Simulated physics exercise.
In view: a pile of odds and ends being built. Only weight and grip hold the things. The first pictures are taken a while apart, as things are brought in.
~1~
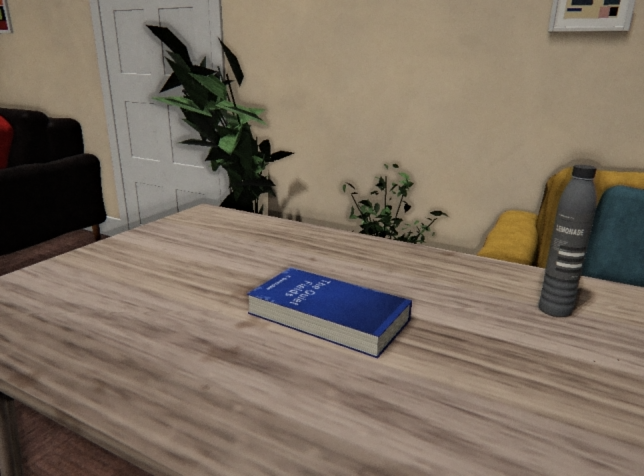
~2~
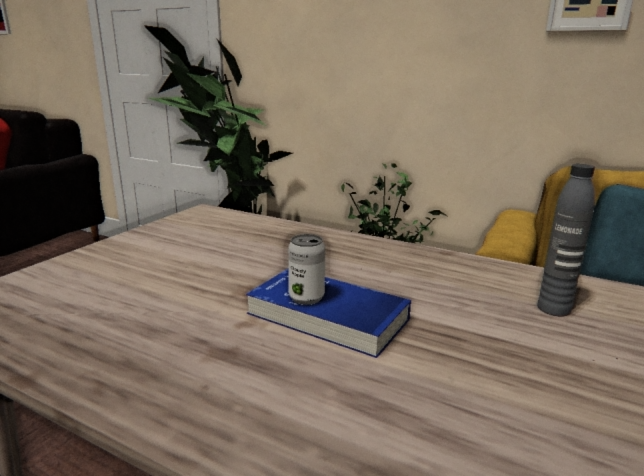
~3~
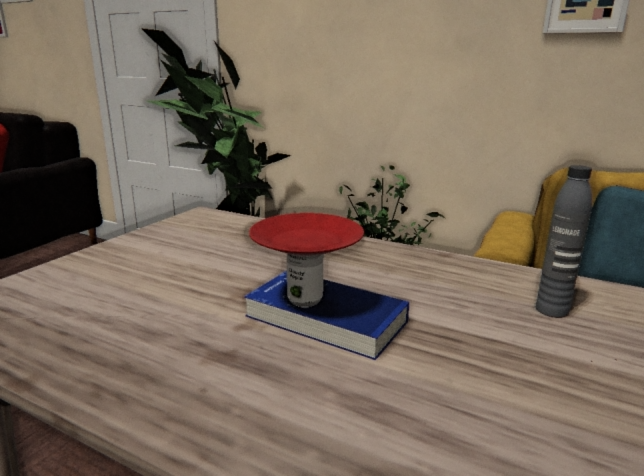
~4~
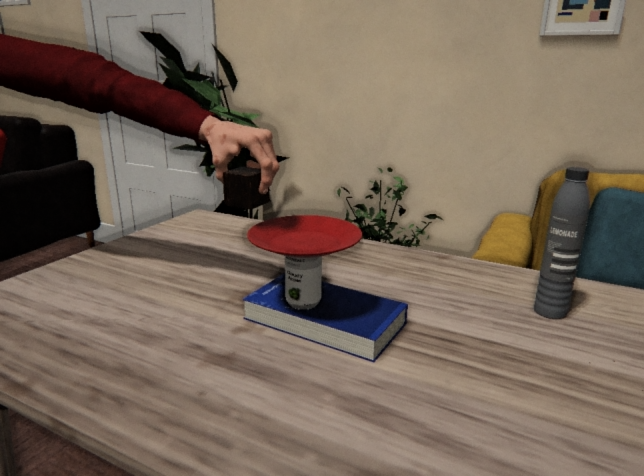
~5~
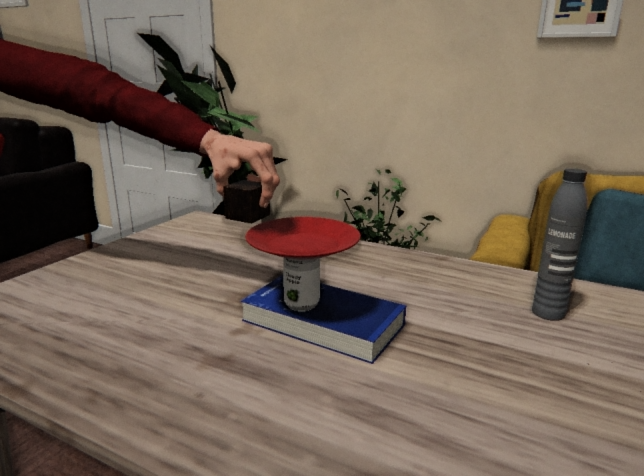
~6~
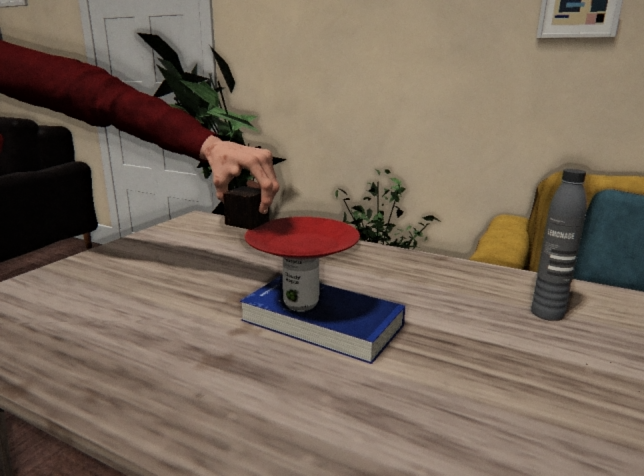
On a wooden table, a can appeared on a blue book, then a red plate on top of it, and a hand lowered a small dark block onto the plate's left side, still holding it.
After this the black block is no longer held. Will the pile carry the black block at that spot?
Here the pile loses its balance.
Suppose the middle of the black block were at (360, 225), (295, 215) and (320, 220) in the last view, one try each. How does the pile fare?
In the first case it gives way; in the second case it keeps its balance; in the third case it keeps its balance.
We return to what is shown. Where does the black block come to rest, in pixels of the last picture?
Near (194, 281).
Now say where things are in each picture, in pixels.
The last thing is not in view yet, in the first picture.
The last thing is not in view yet; grey bottle (568, 242), in the second picture.
The last thing is not in view yet; white can (305, 272), in the third picture.
On its way; black block (247, 187); grey bottle (563, 245), in the fourth picture.
On its way; black block (247, 201); white can (302, 276), in the fifth picture.
Set down, still held; black block (247, 207); grey bottle (560, 246), in the sixth picture.
Then, 0.40 s on from there, black block now fallen.
Then, 0.60 s on from there, things are still on the move.
In the end, fallen, black block; the other 4 unmoved. At the end, from the last picture's camera, black block near (194, 281). The pile comes apart.
